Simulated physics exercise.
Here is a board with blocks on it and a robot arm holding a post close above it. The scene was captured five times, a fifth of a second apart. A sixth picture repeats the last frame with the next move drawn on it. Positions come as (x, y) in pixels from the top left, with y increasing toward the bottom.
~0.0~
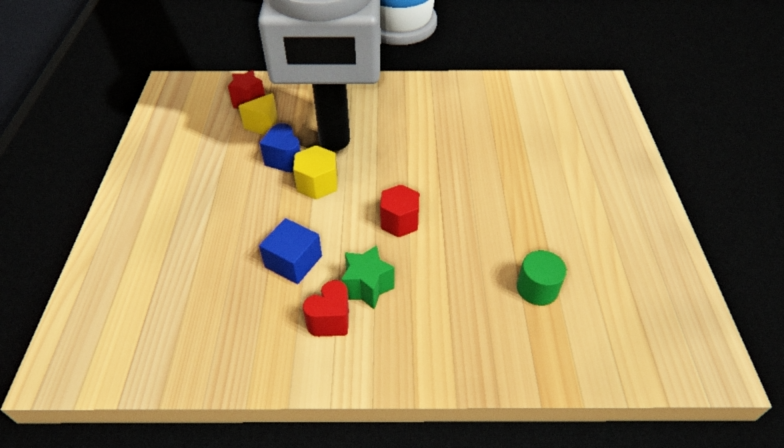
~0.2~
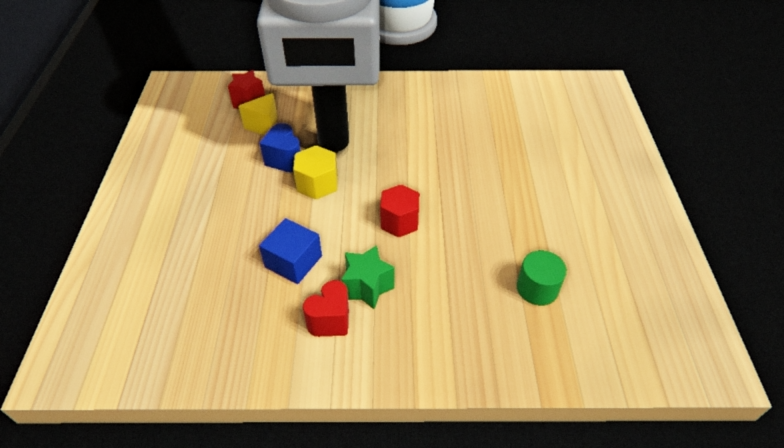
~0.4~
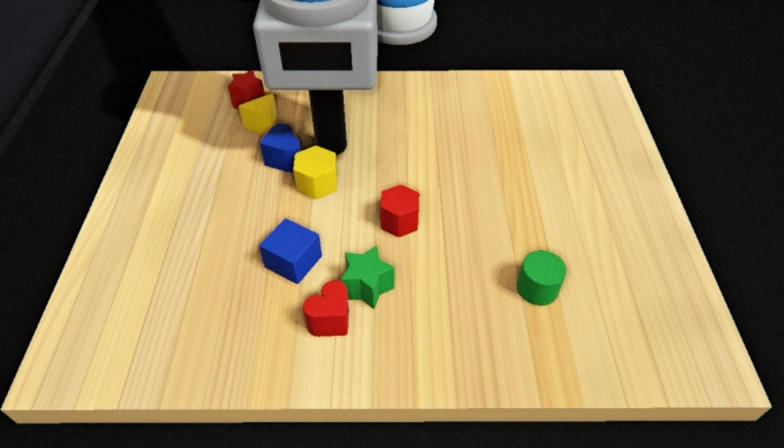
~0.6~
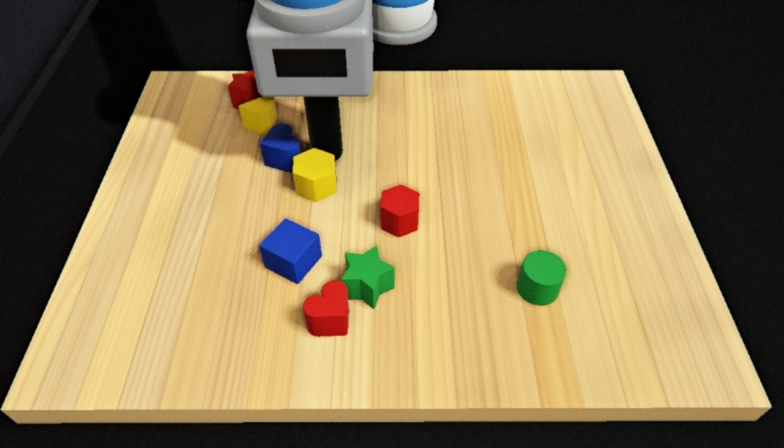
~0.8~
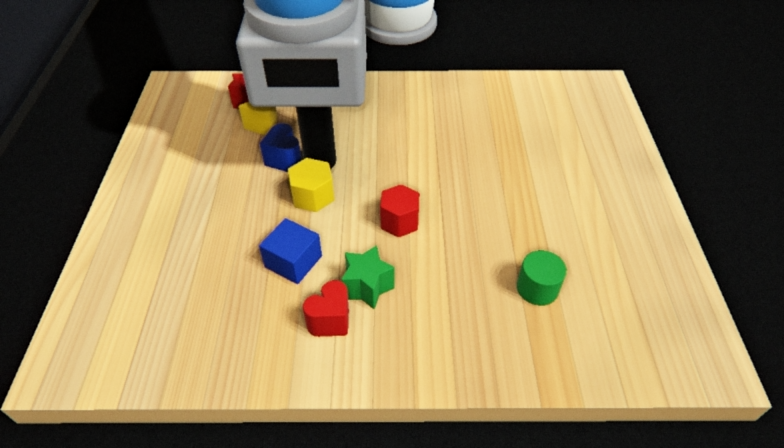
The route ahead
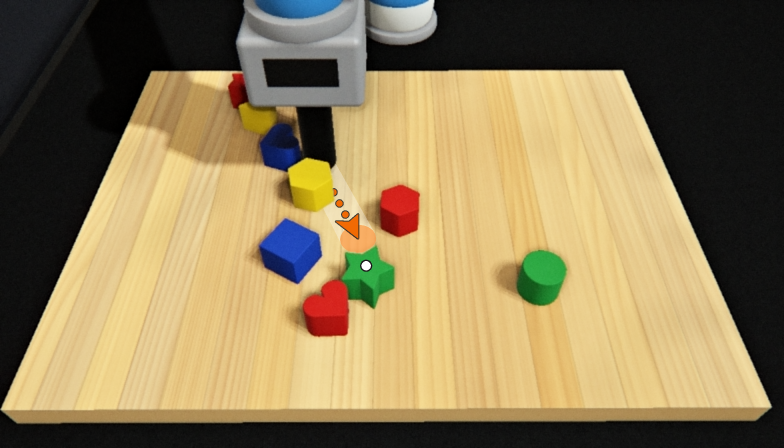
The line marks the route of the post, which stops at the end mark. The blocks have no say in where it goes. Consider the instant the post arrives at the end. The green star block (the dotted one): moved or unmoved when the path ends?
It is still where it was.
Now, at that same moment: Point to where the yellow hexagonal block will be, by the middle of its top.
It will end up at (305, 202).
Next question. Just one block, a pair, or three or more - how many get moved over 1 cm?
My count: 1.
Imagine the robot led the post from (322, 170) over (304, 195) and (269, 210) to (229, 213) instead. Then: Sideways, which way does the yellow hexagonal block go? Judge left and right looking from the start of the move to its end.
Seen from start to end, it moves left.
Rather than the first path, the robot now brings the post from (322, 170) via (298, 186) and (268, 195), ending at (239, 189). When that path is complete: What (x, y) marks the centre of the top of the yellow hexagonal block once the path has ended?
It should be at (298, 194) by then.
The line goes straight from (322, 170) to (358, 239); the dot is on the green star block.
On the path given first. One third of the way, post at (333, 185); yellow hexagonal block at (308, 194), turned 25° clockwise.
Two thirds of the way, post at (345, 208); yellow hexagonal block at (305, 202), turned 45° clockwise.
At the end, post at (358, 232); yellow hexagonal block at (305, 202), turned 45° clockwise; green star block unmoved.
